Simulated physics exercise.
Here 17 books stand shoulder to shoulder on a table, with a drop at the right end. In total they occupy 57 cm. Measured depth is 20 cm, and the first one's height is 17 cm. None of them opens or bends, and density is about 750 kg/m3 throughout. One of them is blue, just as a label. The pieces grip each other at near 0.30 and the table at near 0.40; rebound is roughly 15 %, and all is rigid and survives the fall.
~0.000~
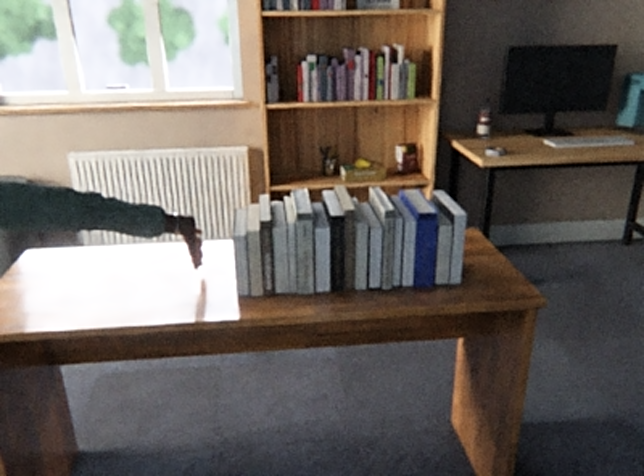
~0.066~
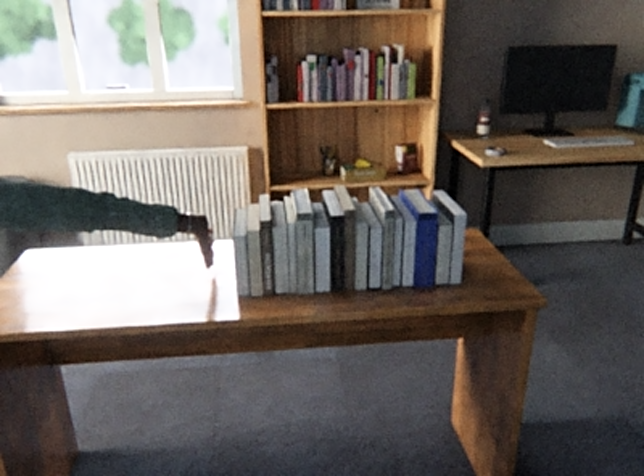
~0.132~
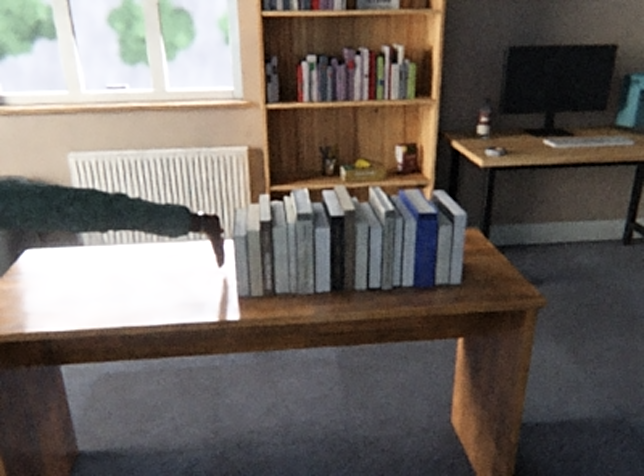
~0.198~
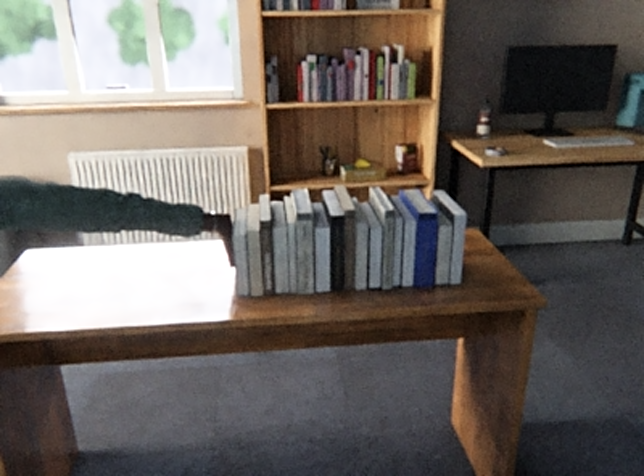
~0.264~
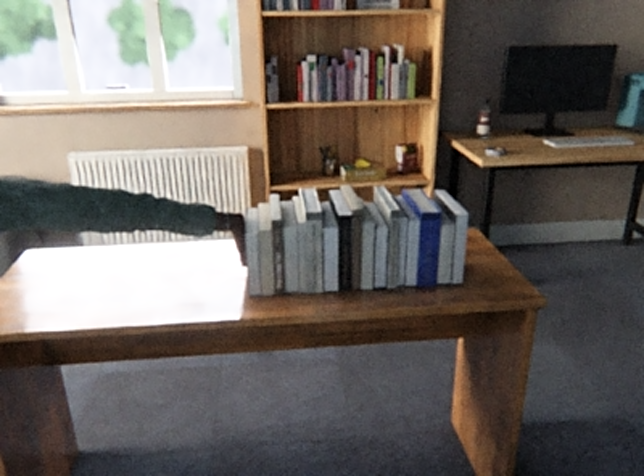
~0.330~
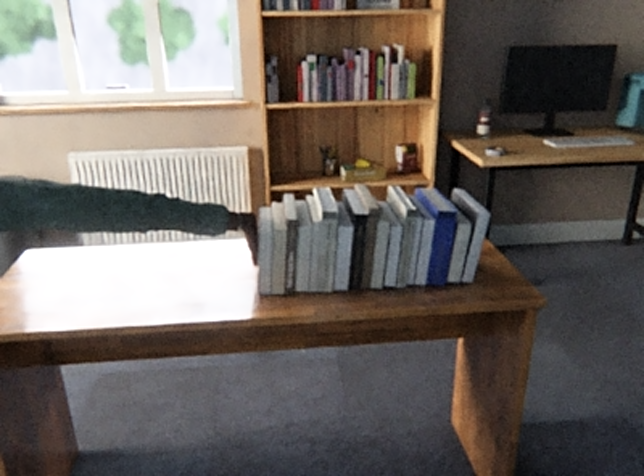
A row of mostly grey and white books, with one blue near its right end, stands upright on a brown wooden table in a room seen from slightly above. Behind are a window, white radiator, wooden bookcase and desk with a dark monitor. A dark-sleeved arm reaches from the left, touches the nearest book and pushes the row slightly rightward, the right-hand books leaning, while the camera stays still.
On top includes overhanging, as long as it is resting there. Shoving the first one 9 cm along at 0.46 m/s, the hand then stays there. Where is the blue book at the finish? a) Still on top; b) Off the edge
Option a: Still on top.
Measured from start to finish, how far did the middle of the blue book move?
About 20 cm.
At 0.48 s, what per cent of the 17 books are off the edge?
By then, 0 per cent.
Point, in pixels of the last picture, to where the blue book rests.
It ends up at about (492, 244) in the last picture.
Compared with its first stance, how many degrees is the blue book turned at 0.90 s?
Near 90 degrees from where it started.
By 0.39 s, none of the 17 books off the edge, 17 disturbed; blue book tilted 8°.
By 0.48 s, none of the 17 books off the edge, 17 disturbed; blue book tilted 20°.
By 0.90 s, 1 of the 17 books off the edge; blue book on its side.
When it is over (1.2 s), 1 of the 17 books off the edge; blue book on its side. In pixels of the last frame, middles, blue book near (492, 244).
